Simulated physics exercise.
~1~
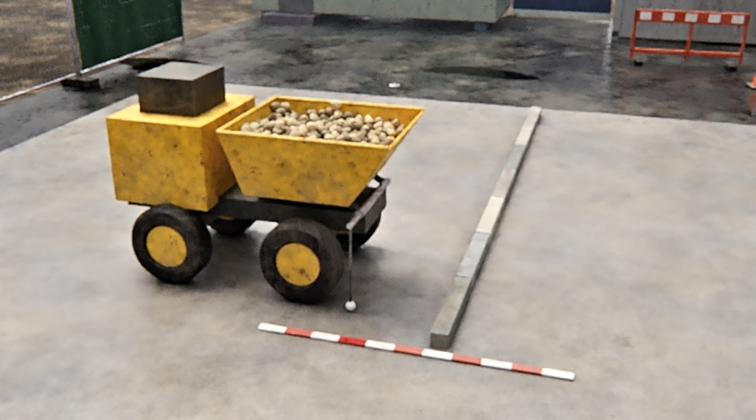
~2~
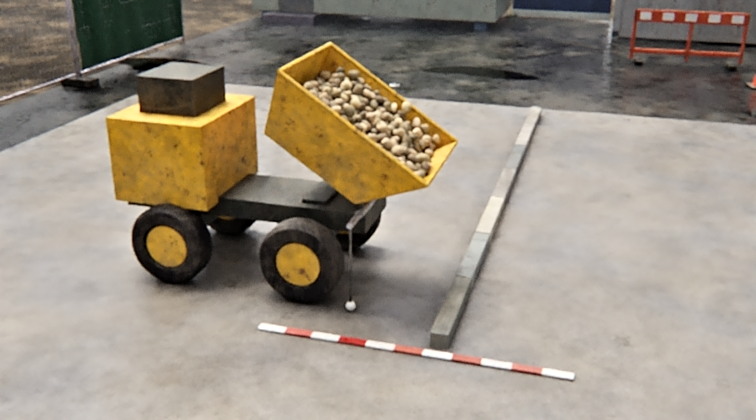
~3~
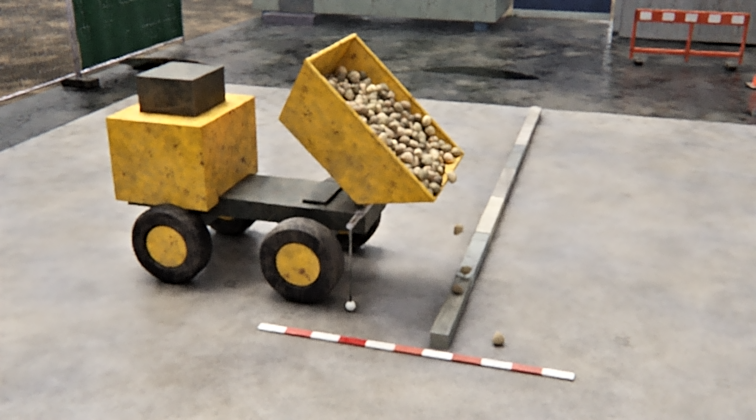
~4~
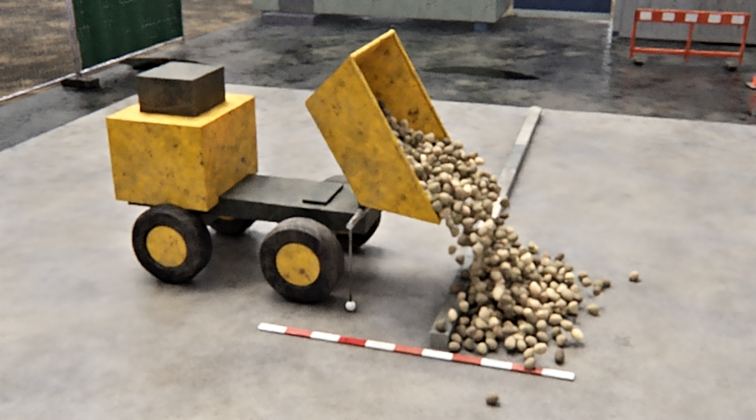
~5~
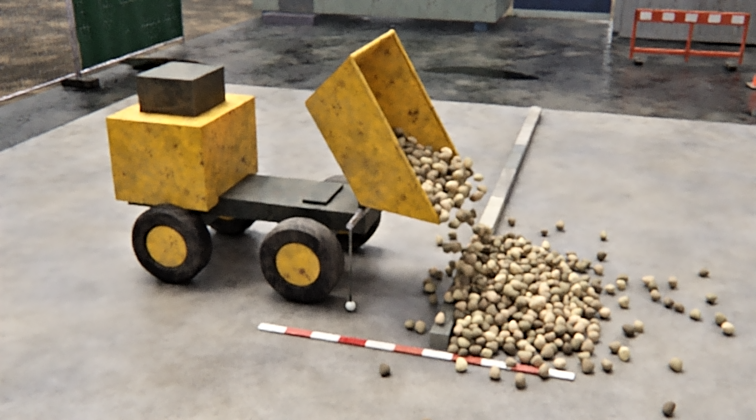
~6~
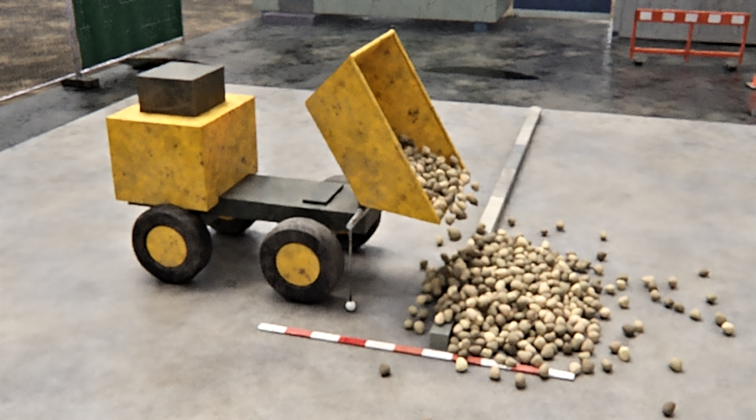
A yellow dumper tipped its skip up to the right in two stages, and its load of smooth stones poured out across a low kerb, settling in a heap mostly beyond it, with some scattered around and a few left in the raised skip.
